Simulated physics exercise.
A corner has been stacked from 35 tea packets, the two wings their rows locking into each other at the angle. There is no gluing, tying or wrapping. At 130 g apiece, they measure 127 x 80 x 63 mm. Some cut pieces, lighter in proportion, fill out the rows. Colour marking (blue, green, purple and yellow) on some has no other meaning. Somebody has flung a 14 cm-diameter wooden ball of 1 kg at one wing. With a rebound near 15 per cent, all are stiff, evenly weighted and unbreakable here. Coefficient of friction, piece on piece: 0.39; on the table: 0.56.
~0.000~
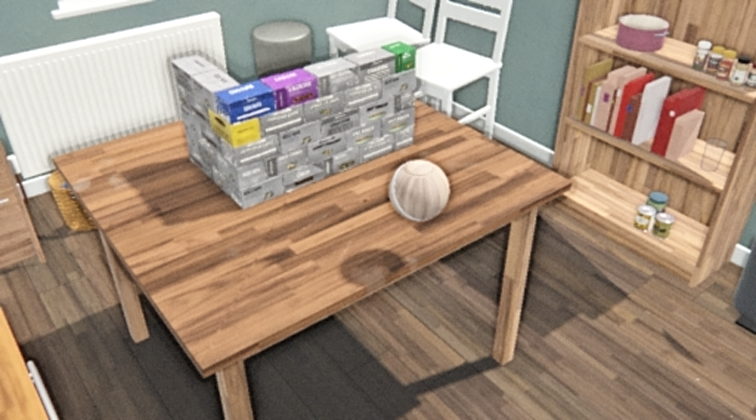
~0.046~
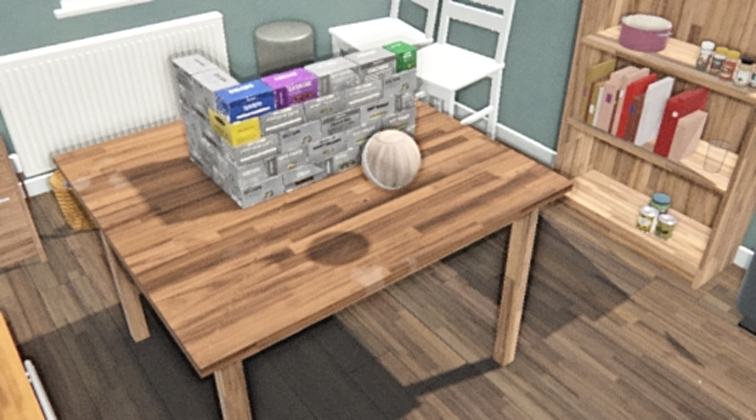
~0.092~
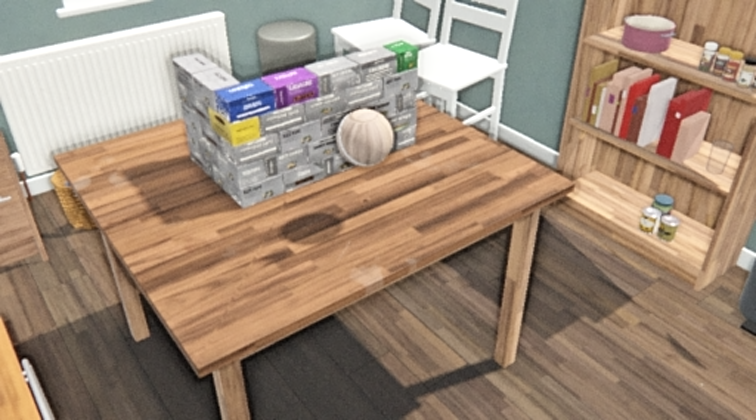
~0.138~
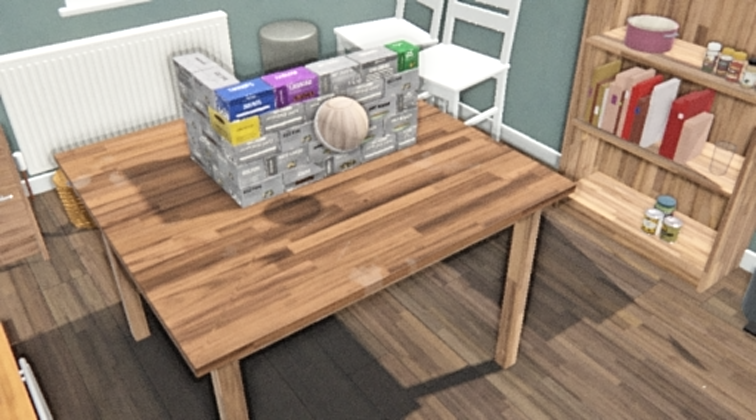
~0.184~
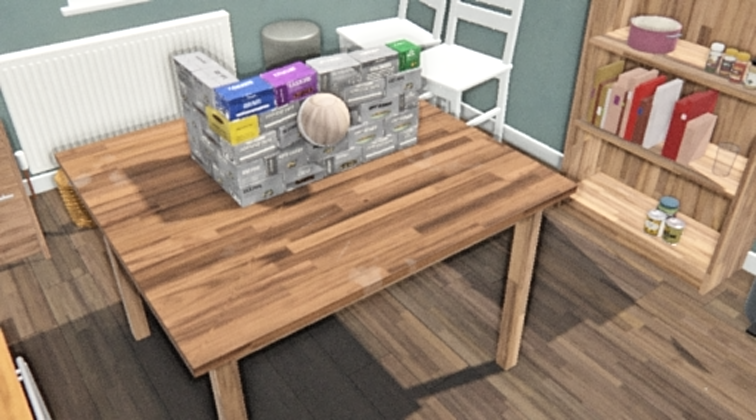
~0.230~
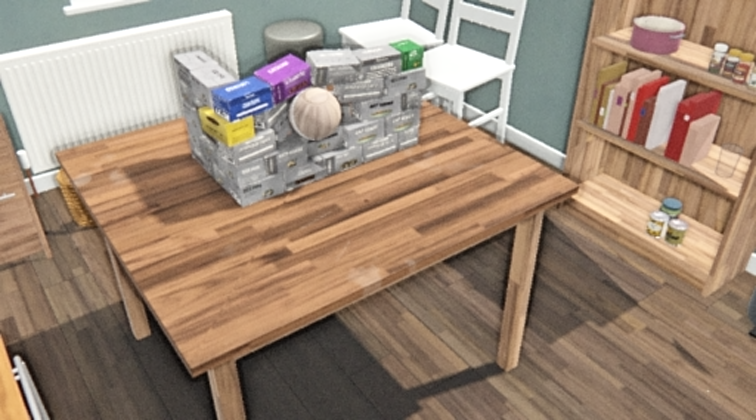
A pale wooden ball flies leftward above a wooden table, seen from above in a room with a white radiator and chairs behind and a bookshelf at right. Grey packets form a cornered wall on the tabletop, with blue, yellow and purple ones near the corner and a green one at the right end. The ball strikes the longer wing and pushes in more slowly, packets shifting and tilting around it, while the camera drifts slightly.
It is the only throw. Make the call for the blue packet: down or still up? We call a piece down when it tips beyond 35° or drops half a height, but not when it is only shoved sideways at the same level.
My call: Down.
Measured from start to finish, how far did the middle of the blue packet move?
I'd say close to 29 cm away from its start.
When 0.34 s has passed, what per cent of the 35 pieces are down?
10 per cent at that moment.
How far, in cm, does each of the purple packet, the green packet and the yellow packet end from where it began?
About: Purple 50, green 2, yellow 2.
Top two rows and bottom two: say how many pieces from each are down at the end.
From above 5, from below 1.
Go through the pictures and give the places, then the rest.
In the first picture (places mark the middle of the side facing us; the camera moves round a little), ball (419, 191) 36 cm from contact, 2.5 m/s; blue packet (253, 108); yellow packet (246, 133); purple packet (298, 94); nothing disturbed.
Ball (391, 160) 26 cm from contact, 2.3 m/s; blue packet (253, 107), in the second picture.
Ball (365, 138) 15 cm from contact, 2.3 m/s; blue packet (253, 106), in the third picture.
Ball (341, 125) 50 mm from contact, 2.3 m/s; blue packet (253, 106), in the fourth picture.
Ball (324, 120) after contact, 1.4 m/s; blue packet (253, 105); purple packet (298, 90) leaning 5°; steepest lean 6°, the packet at (341, 79); 8 disturbed, none down, in the fifth picture.
Ball (315, 114) after contact, 0.8 m/s; blue packet (252, 105) shifted 8 mm; purple packet (294, 85) leaning 11°; yellow packet (241, 131) shifted 21 mm; steepest lean 12°, the packet at (338, 75); 17 disturbed, none down, in the sixth picture.
After 0.34 s, ball still moving; 4 of the 35 packets down; blue packet shifted 14 mm; purple packet leaning 9°.
After 0.66 s, ball still moving; 7 of the 35 packets down; blue packet leaning 26°; purple packet upside down.
At rest (2.9 s), ball rolling away; 8 of the 35 packets down; blue packet leaning 46°, 15 cm lower; purple packet upside down; yellow packet shifted 24 mm. As the last picture would show them, middles, blue packet near (335, 126), purple packet near (215, 120).
